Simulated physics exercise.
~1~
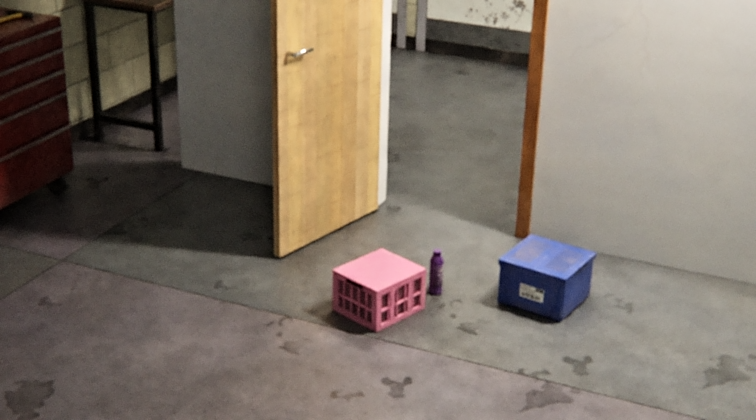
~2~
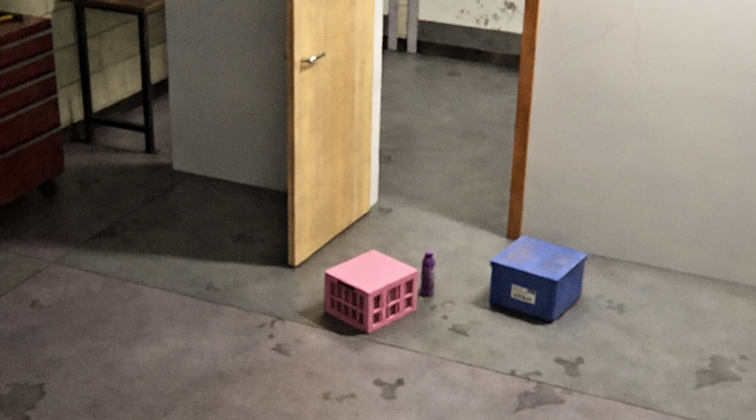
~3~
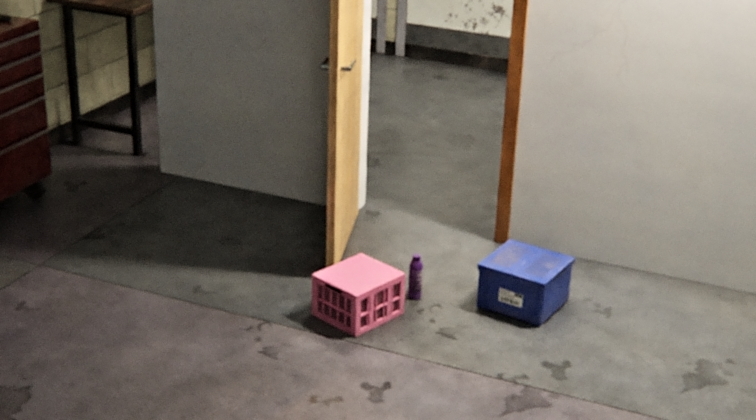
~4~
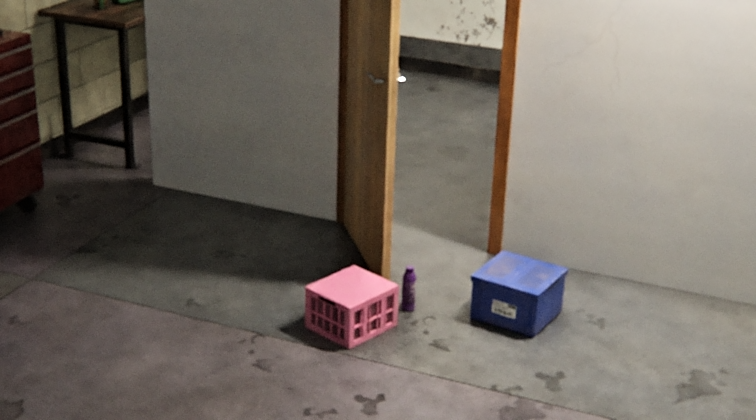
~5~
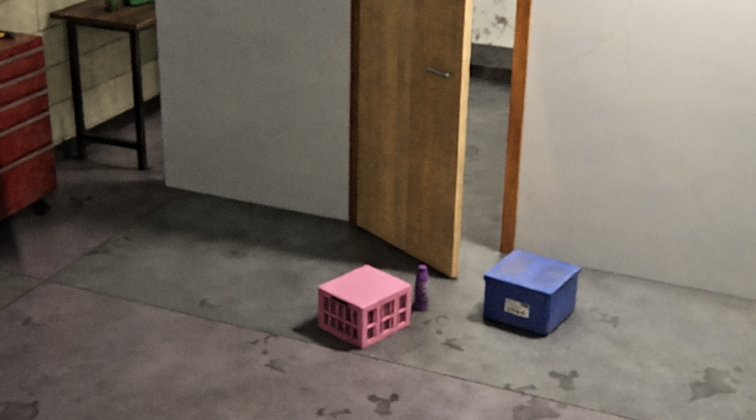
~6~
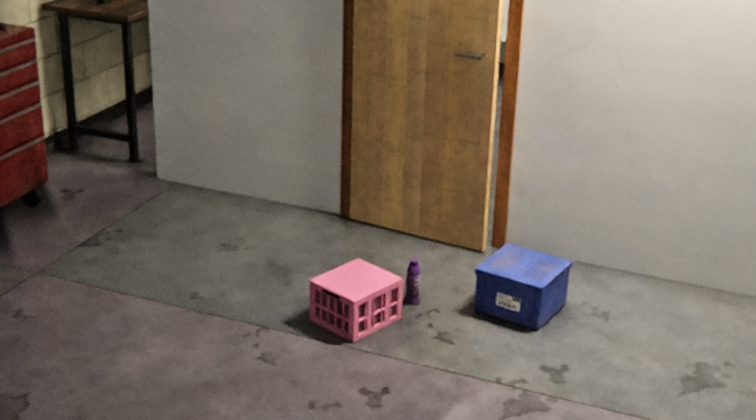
Wooden door swinging steadily from wide open to closed behind a pink crate, purple bottle and blue tote that stay put.
